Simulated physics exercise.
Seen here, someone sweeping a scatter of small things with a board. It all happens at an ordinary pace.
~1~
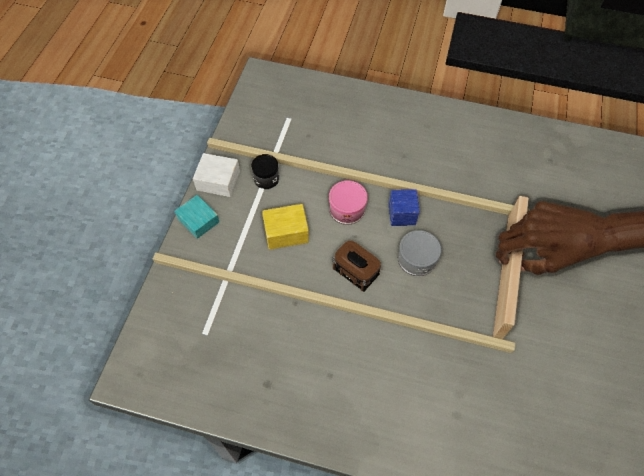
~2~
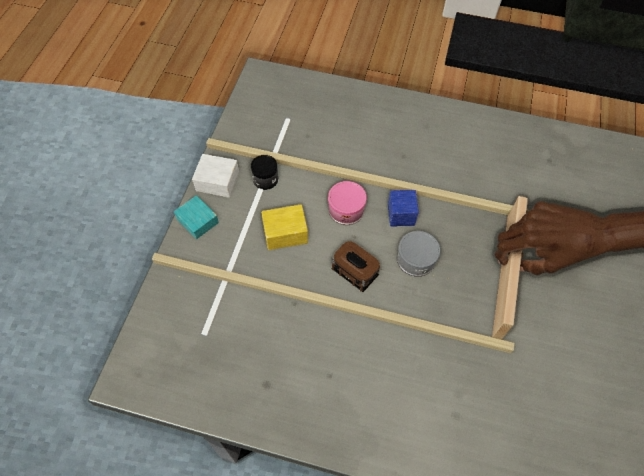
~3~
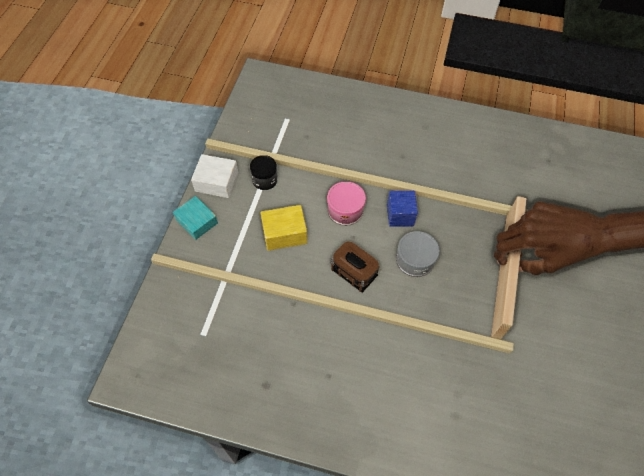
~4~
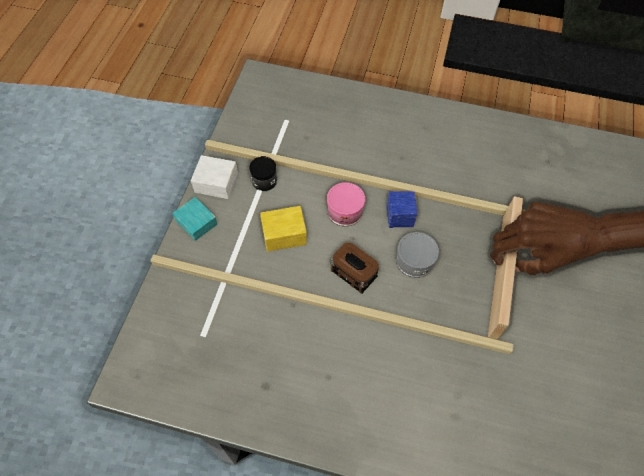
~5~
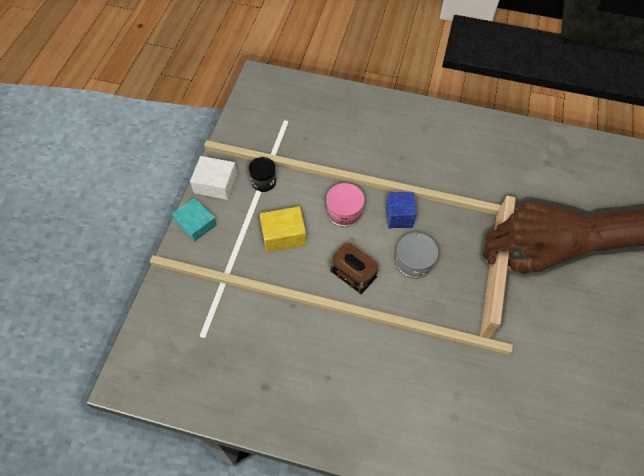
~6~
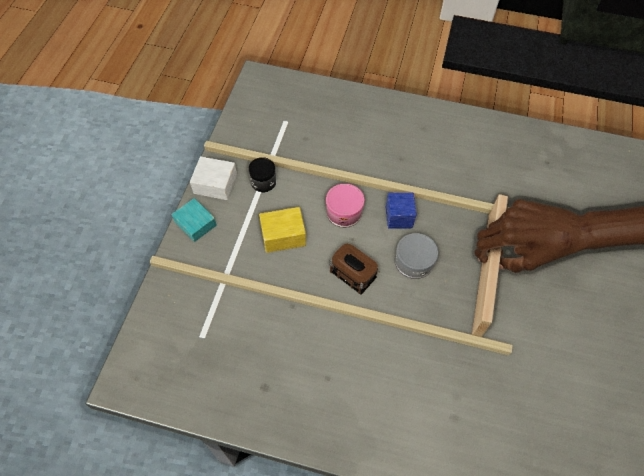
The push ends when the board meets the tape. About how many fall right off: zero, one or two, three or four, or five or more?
In the end the number that fall off is one or two.
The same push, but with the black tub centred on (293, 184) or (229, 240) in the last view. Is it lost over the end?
The black tub holds on; does not fall.
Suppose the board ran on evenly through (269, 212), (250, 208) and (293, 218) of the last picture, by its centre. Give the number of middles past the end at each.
It would be 1, 2 and 0.
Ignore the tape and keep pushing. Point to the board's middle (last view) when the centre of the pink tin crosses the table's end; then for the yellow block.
For the pink tin at (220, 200), for the yellow block at (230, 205).
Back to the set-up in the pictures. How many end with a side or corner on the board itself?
3 of them.
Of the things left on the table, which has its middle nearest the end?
It is the yellow block.
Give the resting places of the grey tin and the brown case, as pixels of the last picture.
About (228, 214), and the other about (214, 245).
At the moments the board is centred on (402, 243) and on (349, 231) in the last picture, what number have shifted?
By then 2, and 4.
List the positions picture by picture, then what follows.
Turquoise block (197, 217); white block (217, 175); black tub (266, 172); board (511, 266); tape (252, 215), in the first frame.
White block (216, 176); blue block (403, 208), in the second frame.
Black tub (264, 173); brown case (355, 266), in the third frame.
Turquoise block (195, 219); board (506, 266), in the fourth frame.
White block (214, 178); grey tin (416, 256), in the fifth frame.
Turquoise block (194, 220); white block (214, 178); black tub (263, 175); board (491, 264); tape (249, 218), in the sixth frame.
Early on, none off yet; turquoise block at rest near (194, 220); white block at rest near (214, 178); black tub at rest near (263, 175).
A while later, none off yet; turquoise block at rest near (194, 220); white block at rest near (214, 178); black tub at rest near (261, 174).
Finally, the number that fall off is one or two; lost, white block and turquoise block.
